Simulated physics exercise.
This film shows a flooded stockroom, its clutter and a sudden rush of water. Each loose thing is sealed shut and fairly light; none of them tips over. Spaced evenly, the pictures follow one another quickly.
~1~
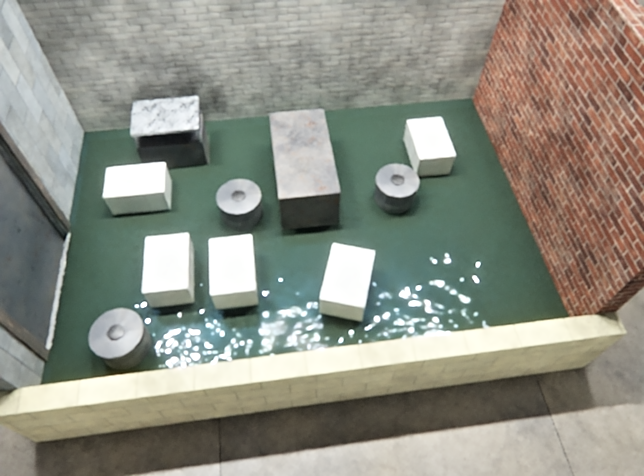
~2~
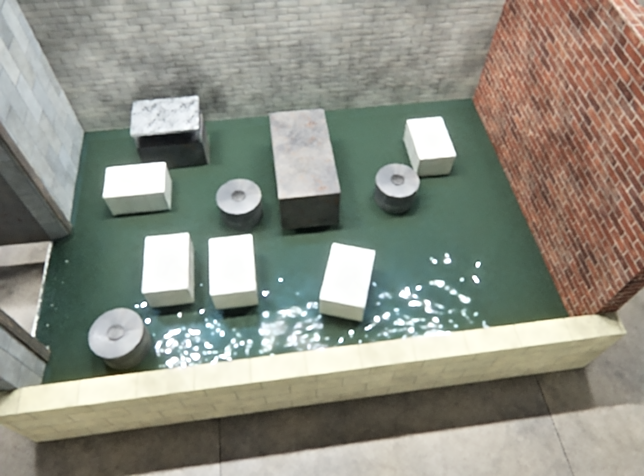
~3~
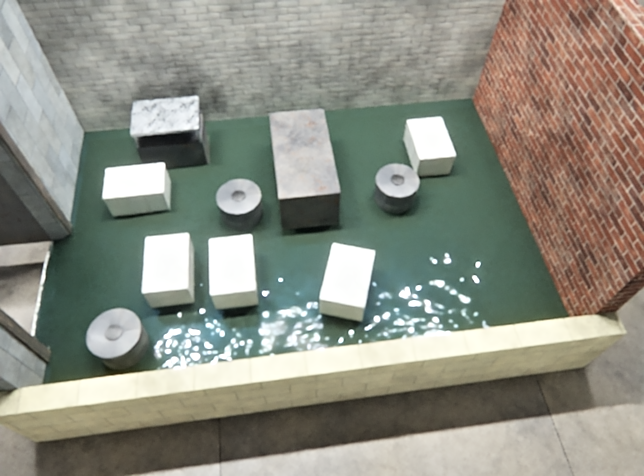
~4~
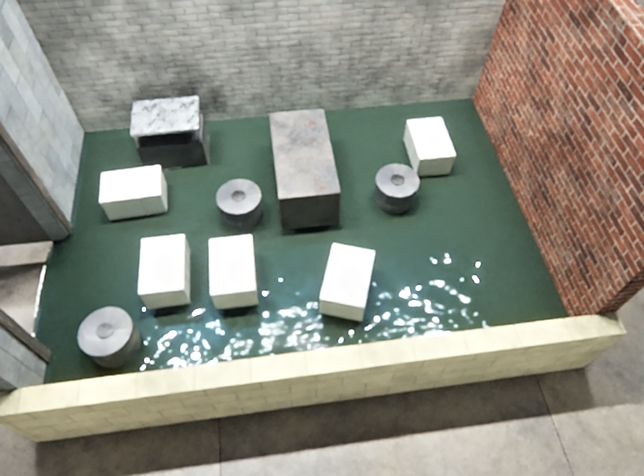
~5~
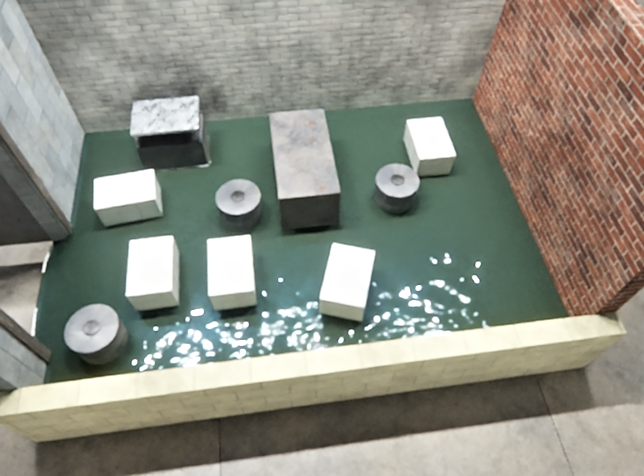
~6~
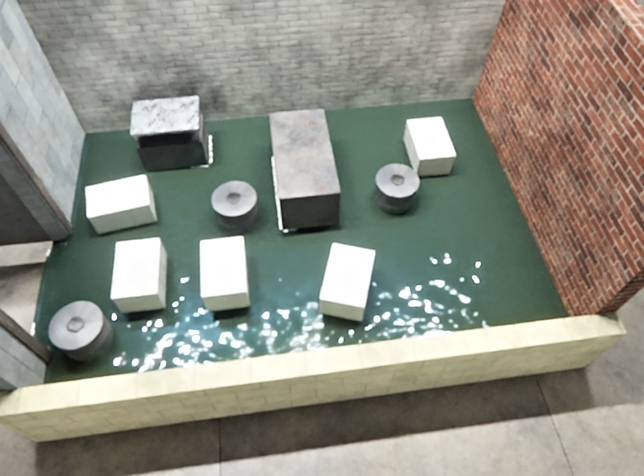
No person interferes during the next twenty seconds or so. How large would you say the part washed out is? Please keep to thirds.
The likely share is two thirds upward.
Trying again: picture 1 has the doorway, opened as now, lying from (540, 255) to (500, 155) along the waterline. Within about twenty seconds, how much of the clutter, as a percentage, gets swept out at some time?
I reckon close to 60 per cent.
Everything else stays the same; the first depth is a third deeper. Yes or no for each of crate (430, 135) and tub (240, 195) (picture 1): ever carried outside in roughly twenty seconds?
Remains, then swept away.
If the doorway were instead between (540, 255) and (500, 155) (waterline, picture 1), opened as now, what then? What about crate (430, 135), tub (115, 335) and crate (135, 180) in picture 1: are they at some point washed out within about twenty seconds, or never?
Item one gets away, item two doesn't escape, item three doesn't escape.
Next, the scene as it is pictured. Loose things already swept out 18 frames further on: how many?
The number works out to 5.
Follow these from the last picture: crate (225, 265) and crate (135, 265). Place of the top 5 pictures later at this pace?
They end up close to (165, 280) and close to (34, 292).
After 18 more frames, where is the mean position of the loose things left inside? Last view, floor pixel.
What remains is centred near (299, 249).
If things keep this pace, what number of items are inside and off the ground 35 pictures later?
2 in all.
A moment on, 1 of 8 are out; 7 afloat.
Next, 5 of 8 are out; 3 afloat.
Later, 6 of 8 are out; 2 afloat.
In the end, 6 of 8 are out; 2 afloat.
